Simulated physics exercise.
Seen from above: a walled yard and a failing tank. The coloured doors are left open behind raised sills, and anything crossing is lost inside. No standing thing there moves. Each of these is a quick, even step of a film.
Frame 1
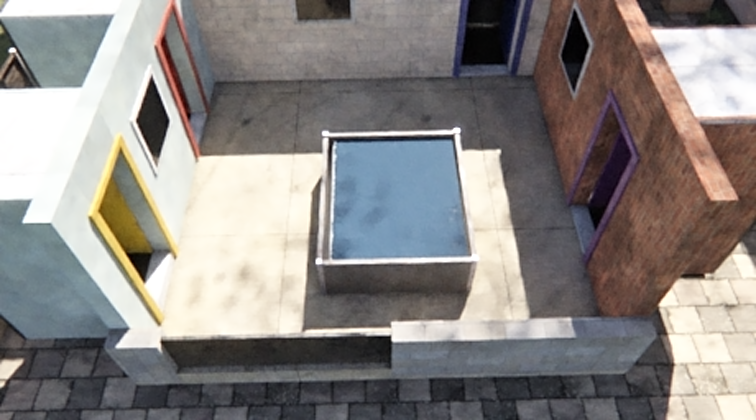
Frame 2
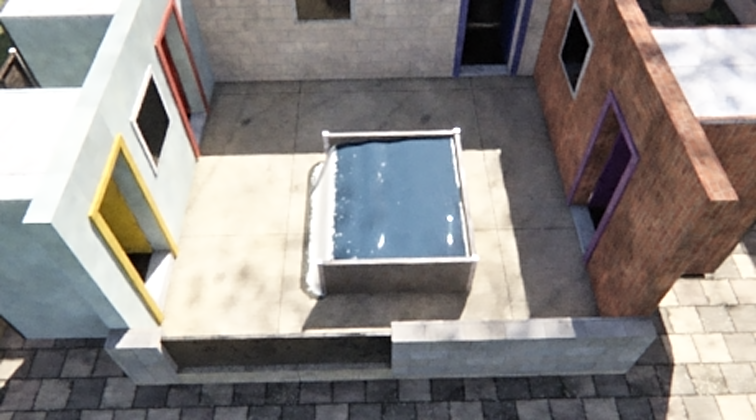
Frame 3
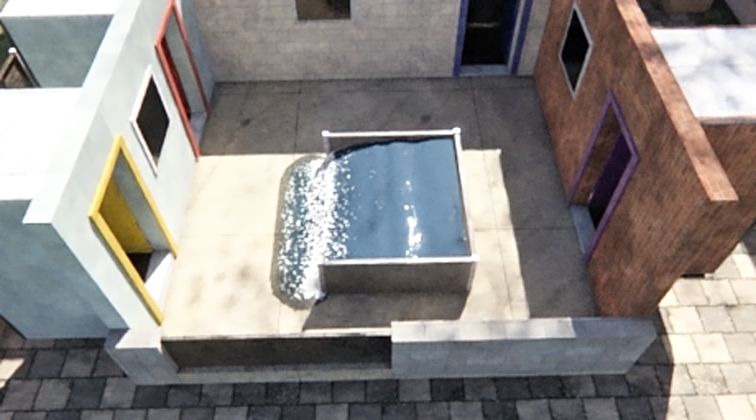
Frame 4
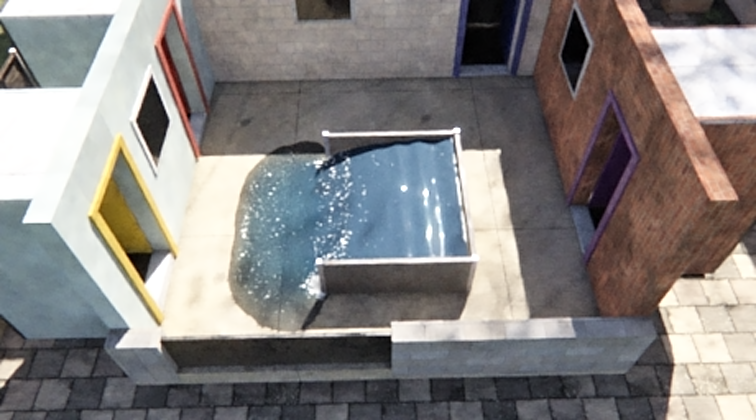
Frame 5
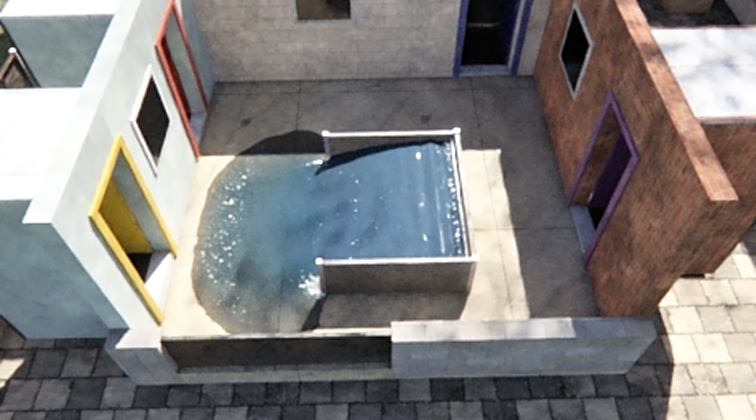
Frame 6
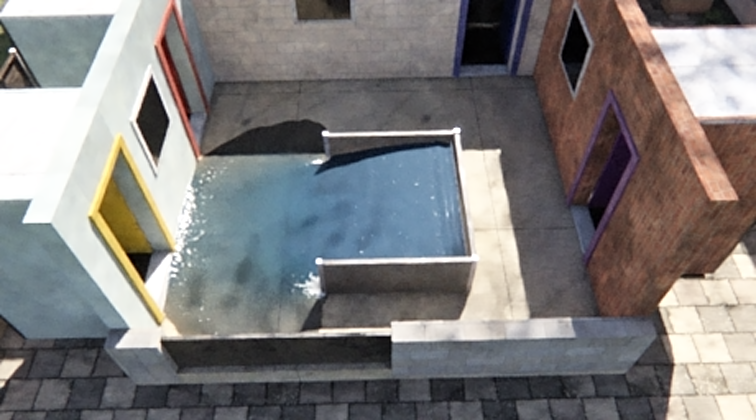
Water pouring from the open left side of a raised tank and spreading across a walled yard toward the yellow doorway.
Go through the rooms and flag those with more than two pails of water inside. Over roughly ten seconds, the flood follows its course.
Purple door - flagged, blue door - flagged, red door - flagged, yellow door - flagged.
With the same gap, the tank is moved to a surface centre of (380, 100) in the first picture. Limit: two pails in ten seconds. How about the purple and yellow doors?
Result: The purple door tops the limit and the yellow door misses it.
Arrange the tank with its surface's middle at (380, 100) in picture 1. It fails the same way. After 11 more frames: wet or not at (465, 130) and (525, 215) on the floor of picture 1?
Point 1: Not wet; point 2: Not wet.
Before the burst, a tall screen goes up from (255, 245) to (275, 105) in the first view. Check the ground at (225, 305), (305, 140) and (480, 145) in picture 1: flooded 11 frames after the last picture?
Taking the points in order, they are inundated, inundated and high and dry.
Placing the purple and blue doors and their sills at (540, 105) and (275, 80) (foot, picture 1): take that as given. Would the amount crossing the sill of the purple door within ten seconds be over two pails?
One by one: Purple lets more in.
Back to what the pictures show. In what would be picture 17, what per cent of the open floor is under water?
I reckon around 35 %.
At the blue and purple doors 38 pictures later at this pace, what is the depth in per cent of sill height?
In order: Roughly 60 and 150 in a hundred.
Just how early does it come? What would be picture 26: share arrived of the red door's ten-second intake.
Roughly 70 percent.
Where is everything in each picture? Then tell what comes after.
In the first picture, the open tank at (394, 195) is whole and still.
In the second picture, water pours out at (328, 216) and has run to (319, 167).
In the third picture, the front is at (304, 161), out from the gap at (328, 218).
In the fourth picture, the front is at (279, 154), out from the gap at (328, 218).
In the fifth picture, water pours out at (328, 218) and has run to (223, 319).
In the sixth picture, water pours out at (328, 219) and has run to (167, 299).
A moment on, water covers 35 % of the floor; the purple door not reached, the blue door not reached, the red door under two buckets in, the yellow door over two buckets in.
Next, water covers 35 % of the floor; the purple door not reached, the blue door not reached, the red door over two buckets in, the yellow door far over two buckets in.
Then, water covers 60 % of the floor; the purple door not reached, the blue door not reached, the red door over two buckets in, the yellow door far over two buckets in.
Later, water covers 95 % of the floor; the purple door under two buckets in, the blue door wet at the sill, nothing in, the red door over two buckets in, the yellow door far over two buckets in.
In the end, water covers 100 % of the floor; the purple door over two buckets in, the blue door over two buckets in, the red door over two buckets in, the yellow door far over two buckets in.
